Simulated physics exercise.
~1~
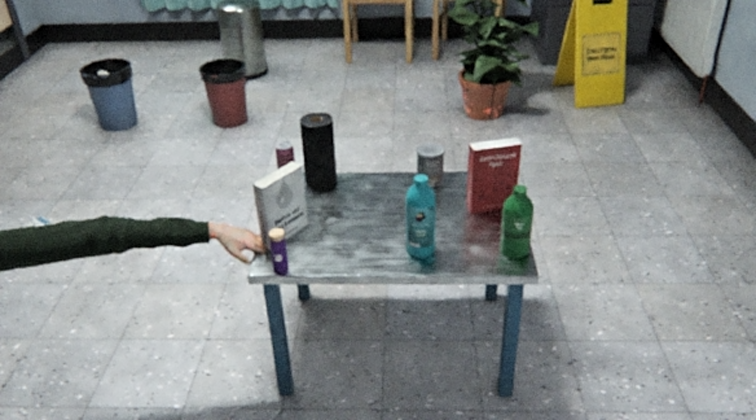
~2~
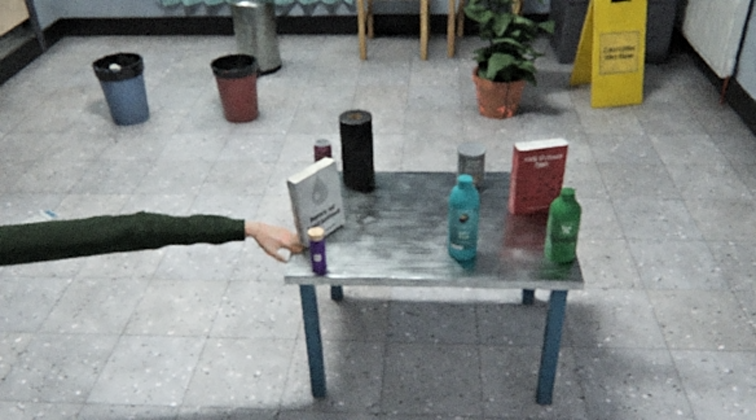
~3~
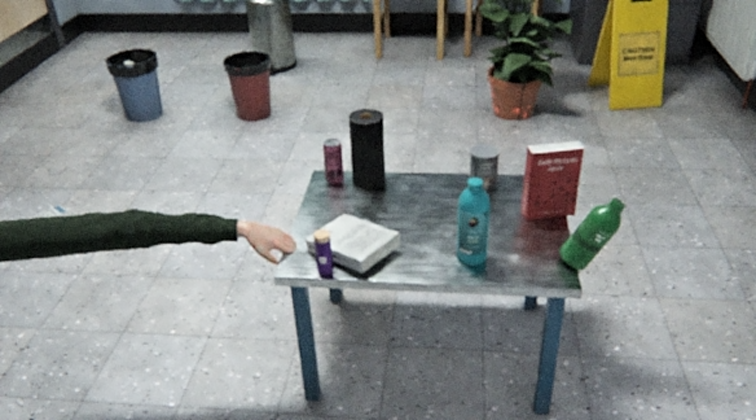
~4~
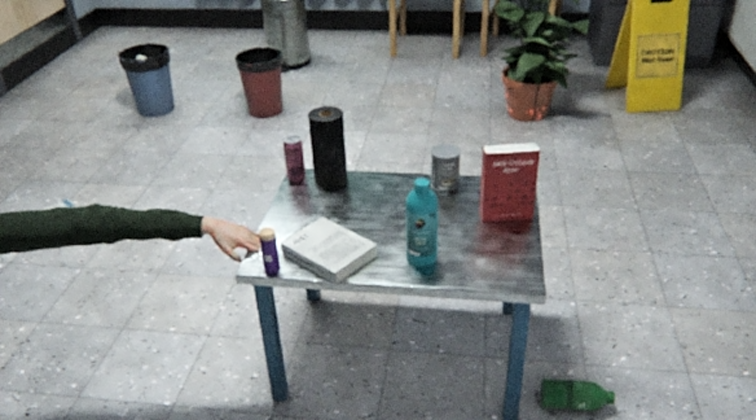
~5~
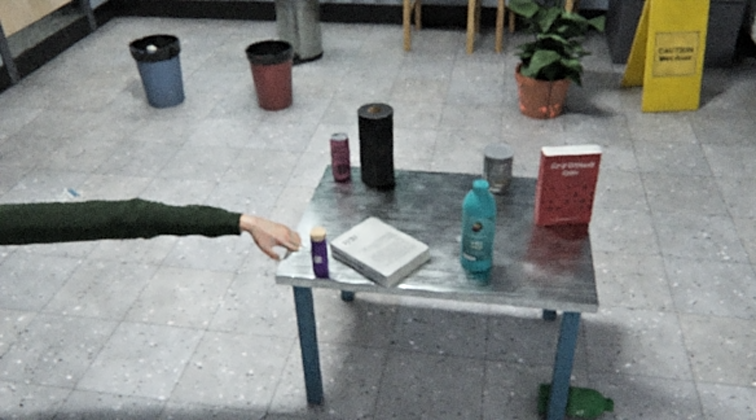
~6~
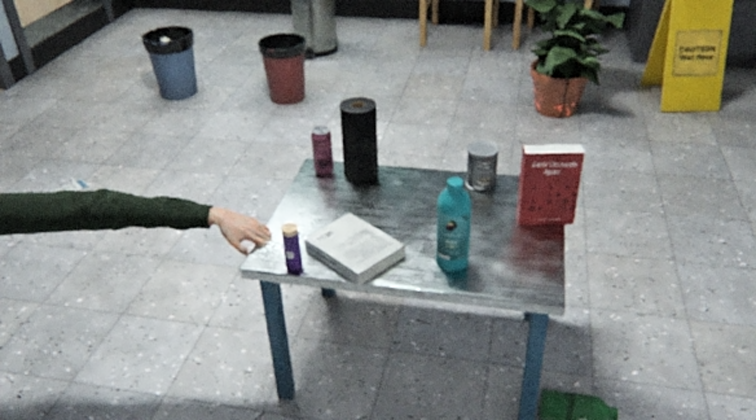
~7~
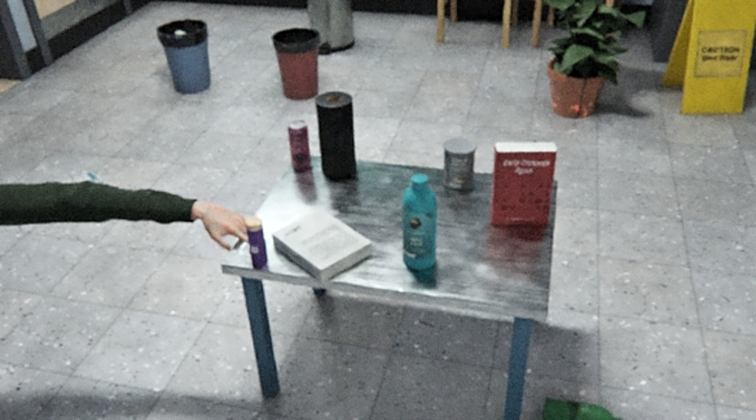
A hand jolts the table, the white book topples flat, and the green bottle falls off.
